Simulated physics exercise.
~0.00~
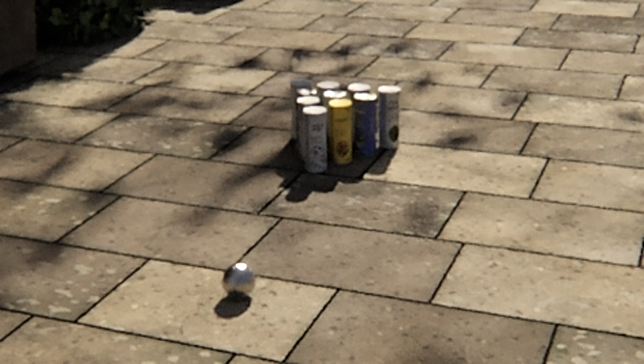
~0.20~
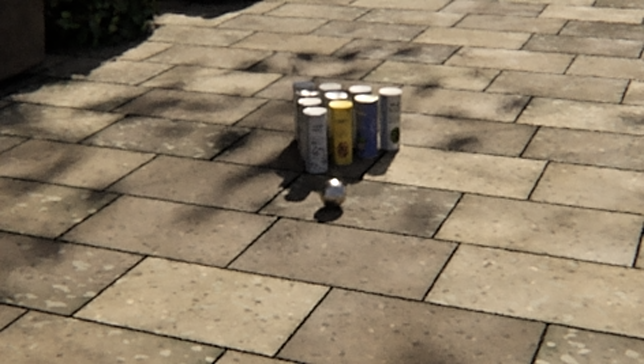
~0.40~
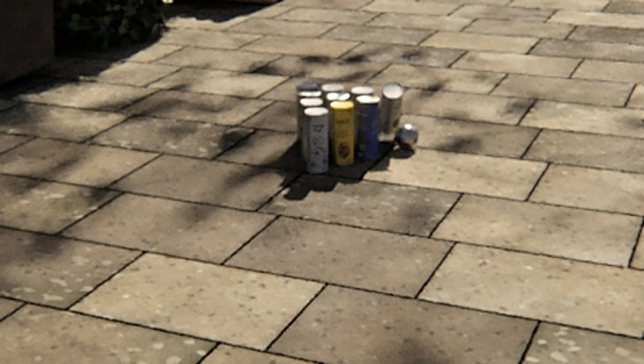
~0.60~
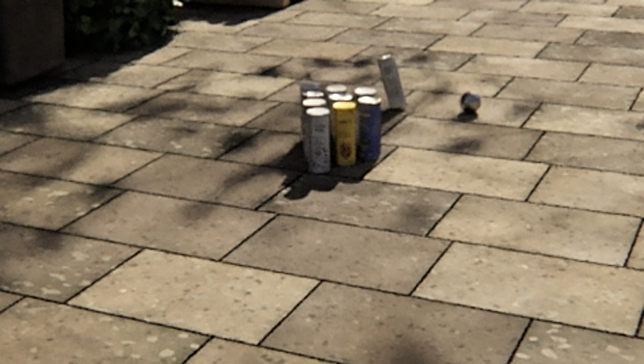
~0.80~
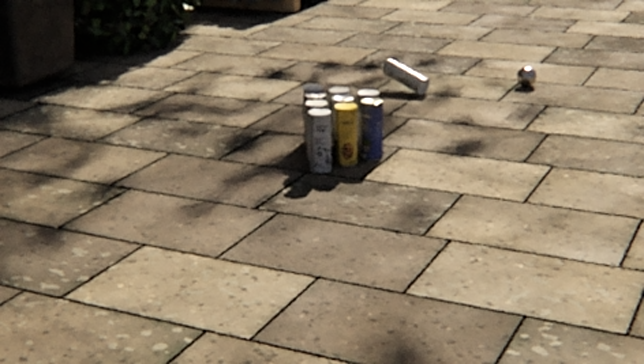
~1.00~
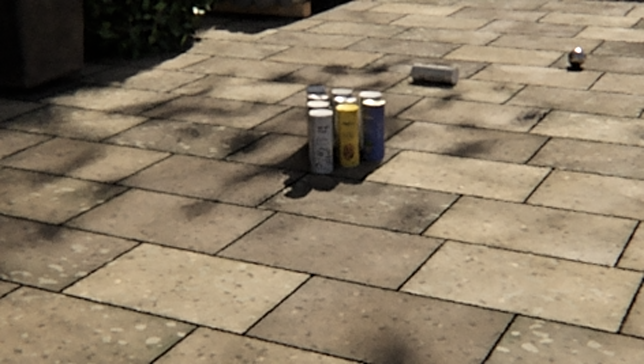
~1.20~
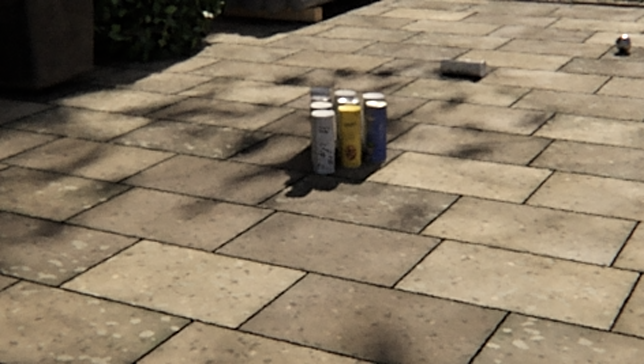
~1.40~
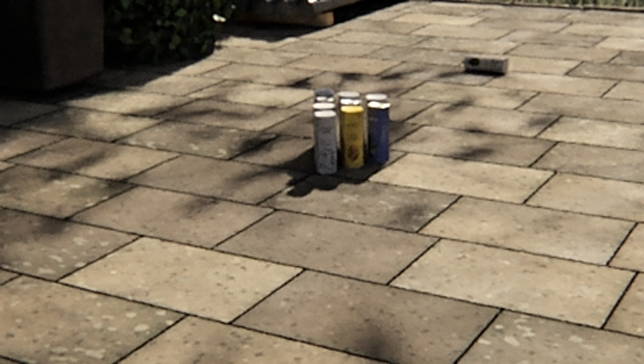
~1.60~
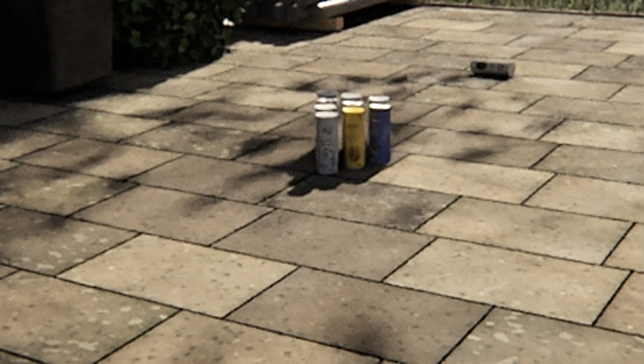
A cluster of canisters stands on paving as a rolling ball knocks one over.
